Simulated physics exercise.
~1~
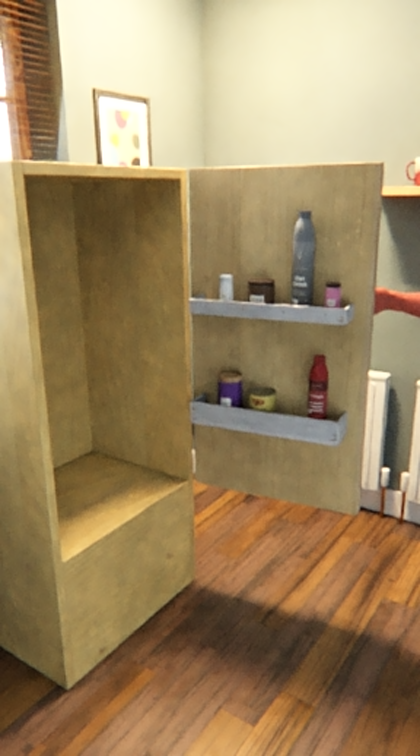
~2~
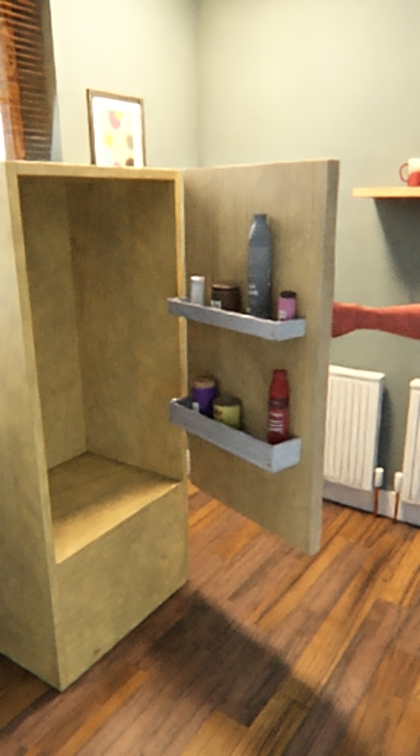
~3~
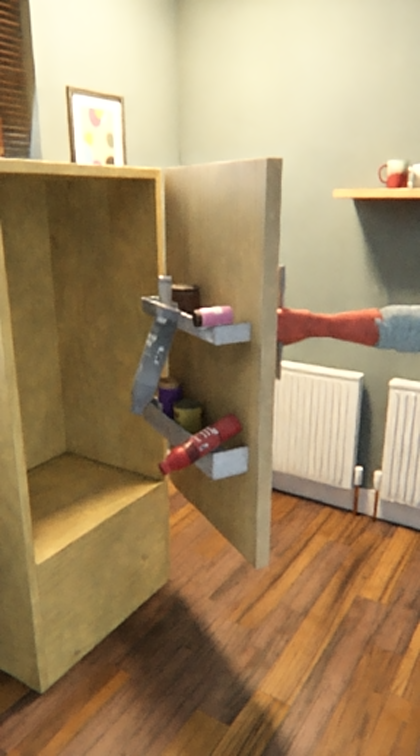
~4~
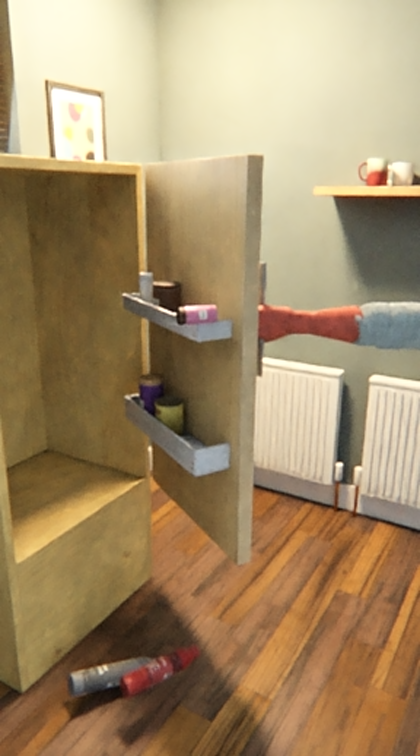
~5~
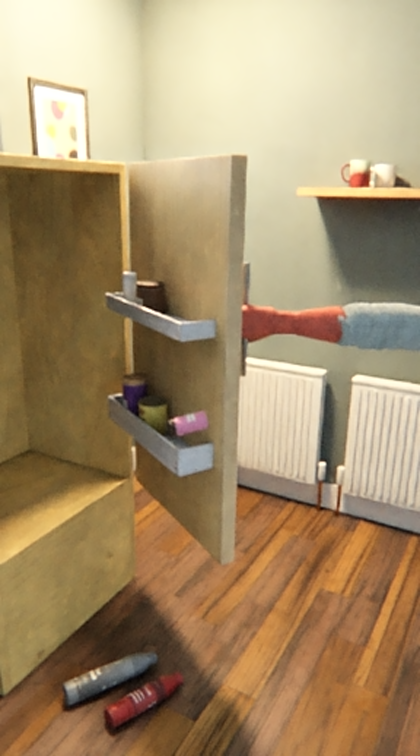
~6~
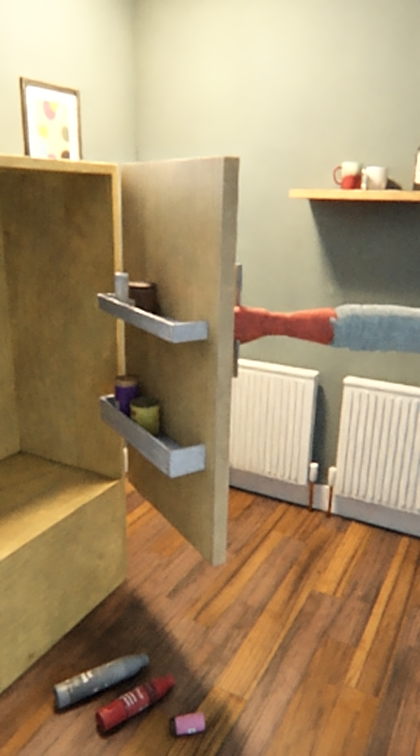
In a room with a wooden floor, a red and grey arm swings a pantry door partly closed, tipping a grey bottle and a red bottle off its racks, then a pink shaker drops too, and all three lie on the floor while the other containers stay in place.
